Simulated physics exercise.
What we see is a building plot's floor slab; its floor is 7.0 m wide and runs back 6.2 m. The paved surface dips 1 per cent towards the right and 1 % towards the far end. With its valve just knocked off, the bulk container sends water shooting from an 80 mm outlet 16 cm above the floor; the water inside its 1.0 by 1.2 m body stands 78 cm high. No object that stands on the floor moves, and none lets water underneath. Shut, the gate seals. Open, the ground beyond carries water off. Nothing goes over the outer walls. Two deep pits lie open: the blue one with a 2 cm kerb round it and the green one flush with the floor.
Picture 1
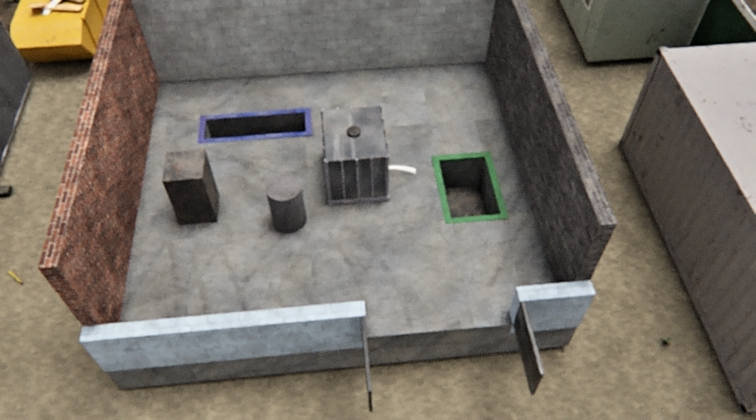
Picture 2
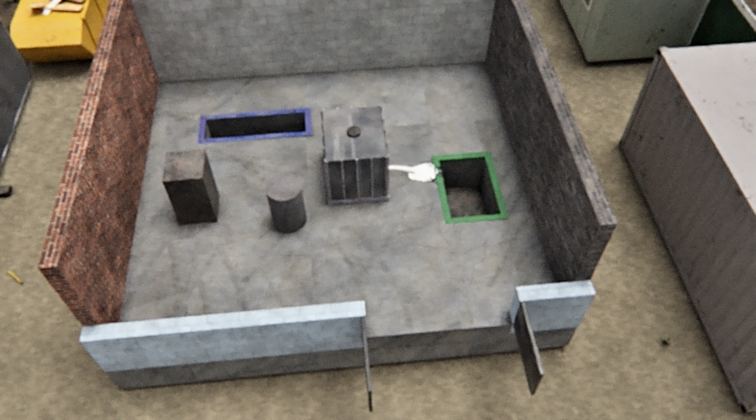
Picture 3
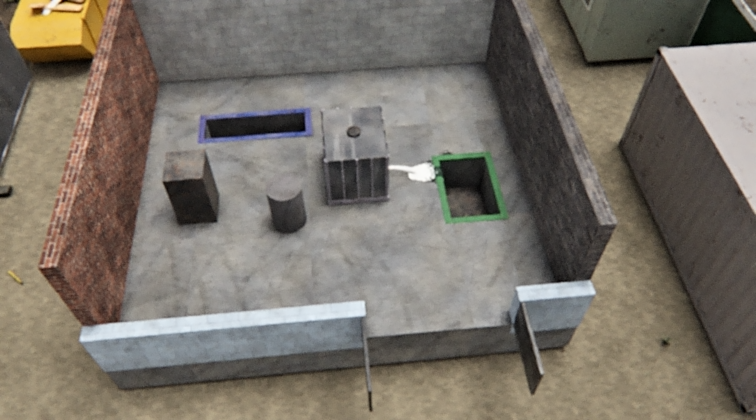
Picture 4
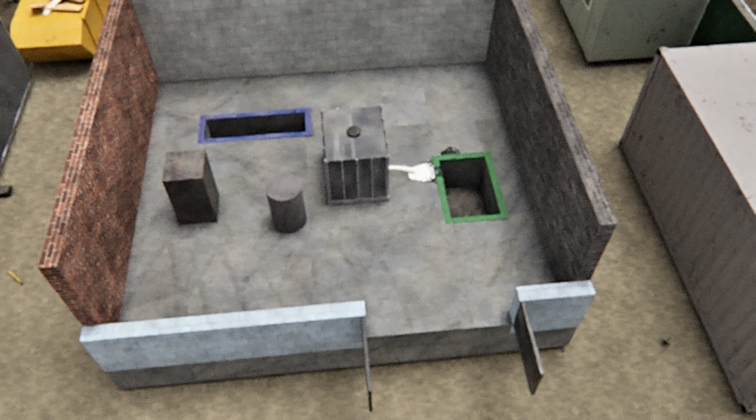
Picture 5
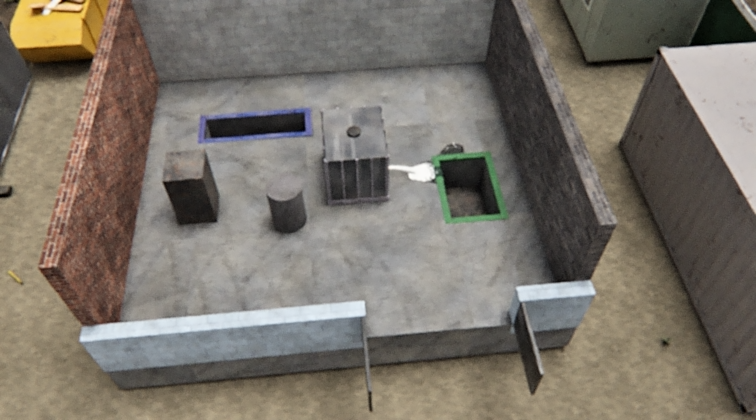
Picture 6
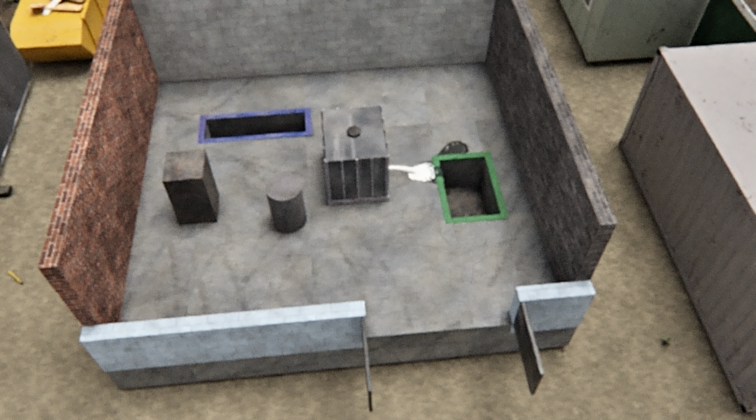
A walled building plot with a grey concrete floor, brick at left and pale blue low walls in front, is seen from high above. A ribbed grey container stands near the middle, a block and a cylinder to its left, with a blue-edged pit behind and a green-edged pit at right. White water shoots rightward from the container to the green edge, where a small dark patch grows behind the pit, while the camera stays still.
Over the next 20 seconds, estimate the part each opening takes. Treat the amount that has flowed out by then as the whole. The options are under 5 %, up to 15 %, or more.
Gate, not even 5 %; blue pit, less than 5 %; green pit, more than 15 %.
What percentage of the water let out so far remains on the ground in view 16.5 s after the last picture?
Around 4 out of every hundred.
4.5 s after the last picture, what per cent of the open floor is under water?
Near 0 per cent is wet.
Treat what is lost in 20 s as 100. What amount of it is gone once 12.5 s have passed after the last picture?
It comes to around 80 percent.
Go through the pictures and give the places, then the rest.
The jet has just started at (399, 168); the ground is still dry, in the first picture.
The jet leaves at (399, 168); the sheet reaches (442, 181), 1.1 m away, and wets 0.2 m2, in the second picture.
From the spout at (399, 168) the water has spread over 0.2 m2; its tip is at (442, 181), and it is 1.7 cm deep on average, in the third picture.
From the spout at (399, 168) the water has spread over 0.2 m2; its tip is at (442, 181), and it is 1.7 cm deep on average, in the fourth picture.
The jet leaves at (399, 168); the sheet reaches (442, 181), 1.1 m away, and wets 0.2 m2, in the fifth picture.
The jet leaves at (399, 168); the sheet reaches (442, 181), 1.1 m away, and wets 0.2 m2, in the sixth picture.
Then, 1.5 s after the last picture water covers under 5 % of the floor and is deepest (3 cm) near (424, 173); gone so far, the gate 0 %, the blue pit 0 %, the green pit 25 %.
Then, 4.5 s after the last picture water covers under 5 % of the floor and is deepest (3 cm) near (424, 173); gone so far, the gate 0 %, the blue pit 0 %, the green pit 40 %.
Then, 8.5 s after the last picture water covers under 5 % of the floor and is deepest (4 cm) near (415, 173); gone so far, the gate 0 %, the blue pit 0 %, the green pit 59 %.
Then, 12.5 s after the last picture water covers under 5 % of the floor and is deepest (4 cm) near (415, 173); gone so far, the gate 0 %, the blue pit 0 %, the green pit 78 %.
Then, 16.5 s after the last picture water covers under 5 % of the floor and is deepest (4 cm) near (415, 173); gone so far, the gate 0 %, the blue pit 0 %, the green pit 95 %.
